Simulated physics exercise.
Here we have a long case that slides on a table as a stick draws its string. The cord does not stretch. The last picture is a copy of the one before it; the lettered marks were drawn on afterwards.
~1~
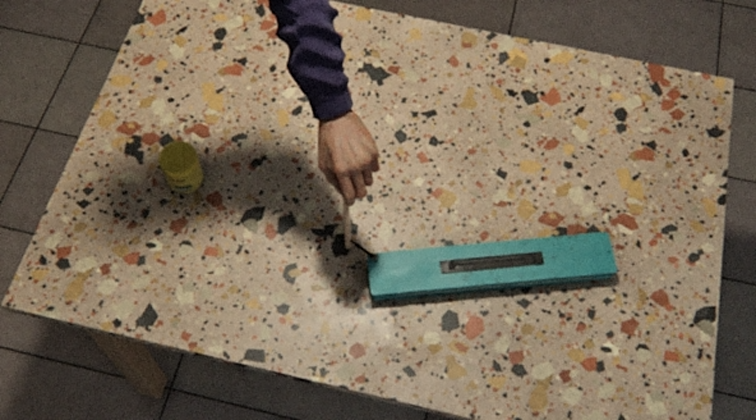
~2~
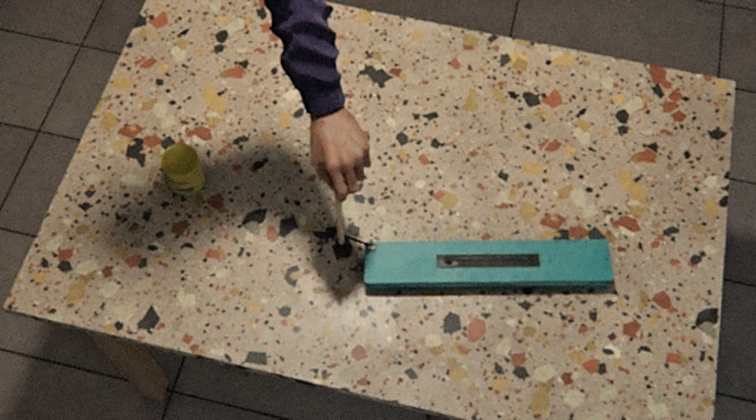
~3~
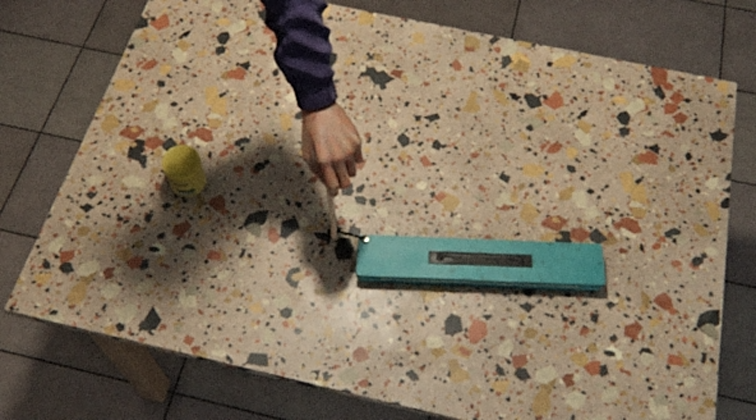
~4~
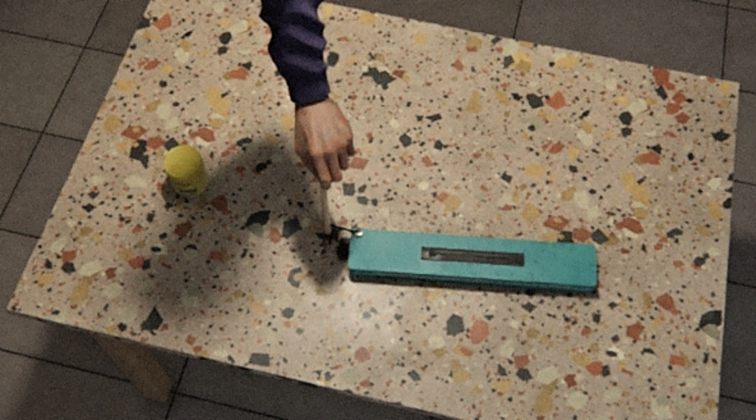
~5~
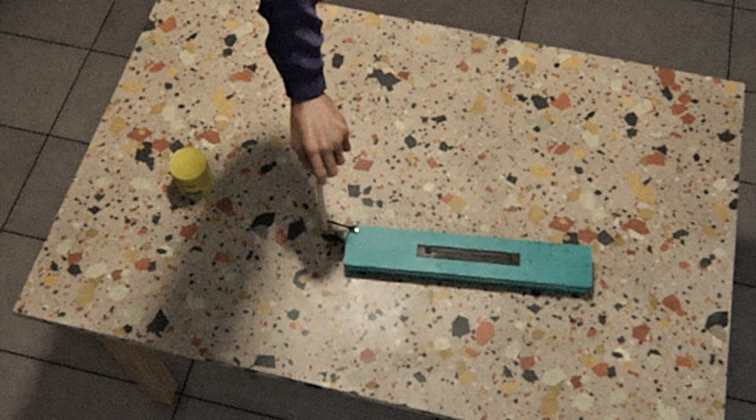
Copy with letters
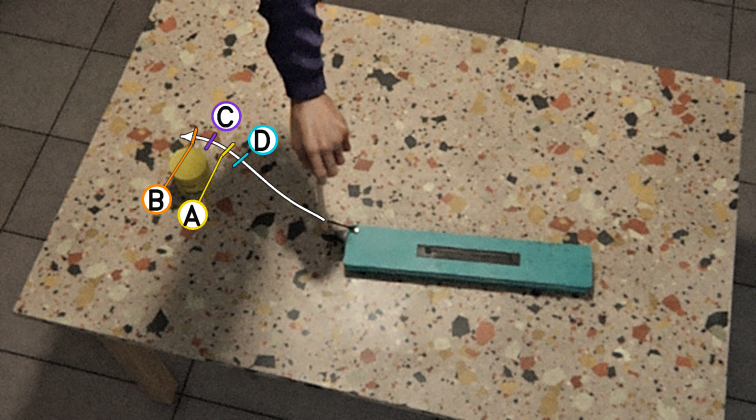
The video shows a hand in a purple sleeve holding a thin stick by the left end of a long turquoise case on a speckled table, drawing it slightly leftward while a yellow jar stands nearby.
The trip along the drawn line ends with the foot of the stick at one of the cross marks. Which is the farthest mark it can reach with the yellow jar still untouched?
At C, and not beyond.
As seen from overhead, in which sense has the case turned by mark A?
Clockwise.
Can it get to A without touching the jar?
For that mark, yes.
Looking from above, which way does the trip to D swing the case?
For that mark, clockwise.
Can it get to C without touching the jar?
For that mark, yes.
On the marked copy, A at (228, 150); B at (194, 137); C at (211, 141); D at (241, 160); the route from (324, 220) via (251, 169) to (182, 136).
With C. Early on, foot of the stick (281, 195), middle of the case (418, 239).
Further on, foot of the stick (245, 164), middle of the case (373, 219).
At the end, foot of the stick (211, 142), middle of the case (334, 200); nothing has been touched.
As for the rest, A is safe but short; B is too far, the jar has been hit; D is safe but short.
